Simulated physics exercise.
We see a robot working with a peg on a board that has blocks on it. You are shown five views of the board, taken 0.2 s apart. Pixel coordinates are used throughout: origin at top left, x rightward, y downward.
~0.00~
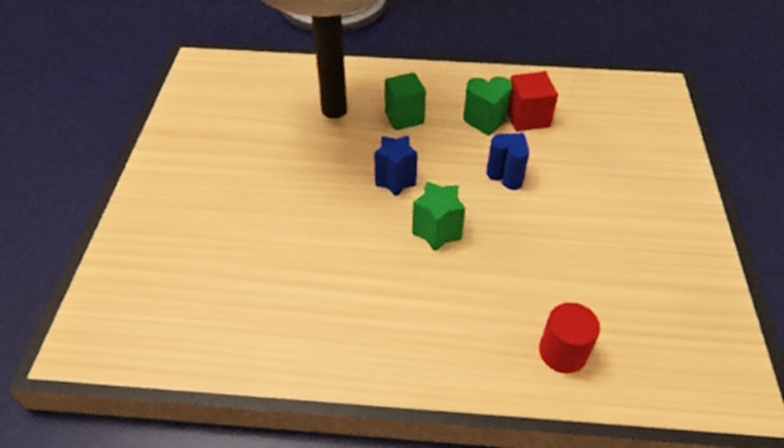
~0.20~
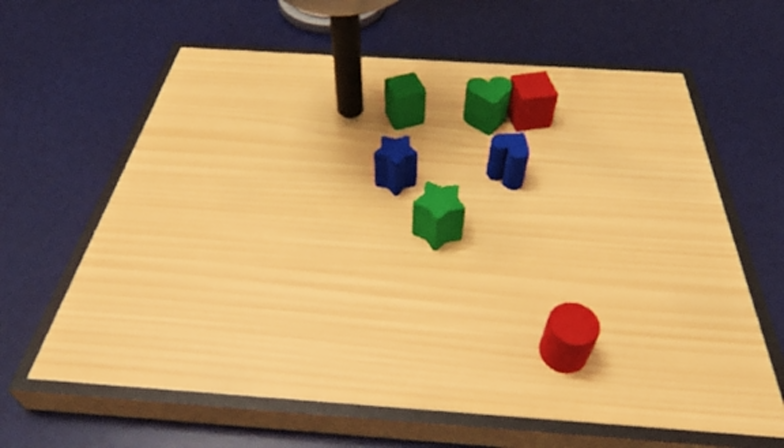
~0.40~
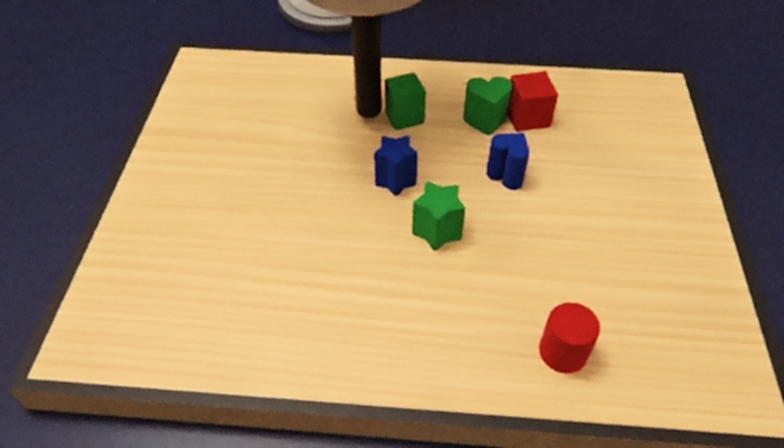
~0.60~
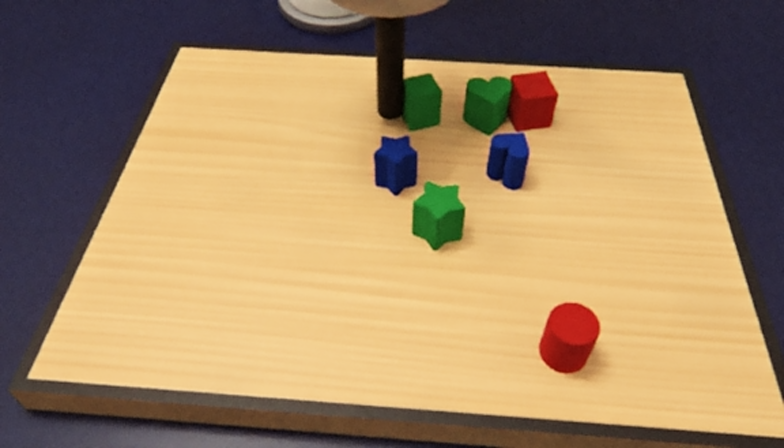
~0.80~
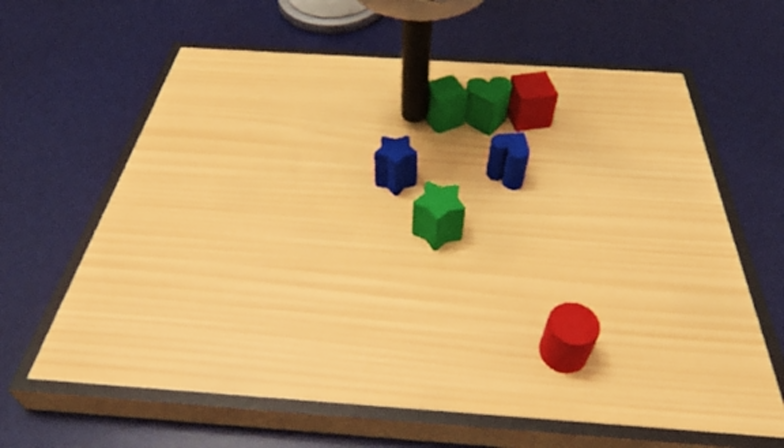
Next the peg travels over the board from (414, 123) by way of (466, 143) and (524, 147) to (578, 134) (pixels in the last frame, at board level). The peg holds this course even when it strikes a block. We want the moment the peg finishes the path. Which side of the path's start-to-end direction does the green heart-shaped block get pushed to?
The shift goes left.
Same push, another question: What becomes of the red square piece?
My prediction: It moves.
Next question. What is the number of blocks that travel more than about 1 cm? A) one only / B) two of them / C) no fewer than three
C (no fewer than three)
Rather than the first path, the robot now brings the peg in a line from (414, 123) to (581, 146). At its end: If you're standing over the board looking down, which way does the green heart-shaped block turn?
It is turned anticlockwise.
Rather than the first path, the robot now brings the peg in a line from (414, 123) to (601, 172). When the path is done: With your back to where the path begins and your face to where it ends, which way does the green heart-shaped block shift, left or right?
Towards the left-hand side.
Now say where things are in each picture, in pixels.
Tip of the peg at (335, 111), middles of tops, green square piece at (405, 84), green heart-shaped block at (490, 87), blue heart-shaped block at (513, 143), red square piece at (535, 84), in the first frame.
Peg at (350, 110), nothing pushed, in the second frame.
Peg at (369, 110), nothing pushed, in the third frame.
Peg at (390, 111), green square piece at (422, 84), in the fourth frame.
Peg at (414, 114), green square piece at (446, 86), green heart-shaped block at (490, 87), blue heart-shaped block at (513, 143), red square piece at (535, 84), in the fifth frame.
On the path given first. One third of the way, peg at (467, 135); green square piece at (499, 101), turned 15° anticlockwise; green heart-shaped block at (532, 87), turned 45° anticlockwise; red square piece at (564, 77).
Two thirds of the way, peg at (527, 139); green square piece at (558, 102), turned 25° anticlockwise; green heart-shaped block at (576, 80), turned 75° anticlockwise; red square piece at (593, 62), turned 25° anticlockwise.
At the end, peg at (580, 126); green square piece at (618, 100), turned 25° clockwise; green heart-shaped block at (626, 77), turned 150° anticlockwise; blue heart-shaped block unmoved; red square piece at (605, 53), turned 75° anticlockwise.
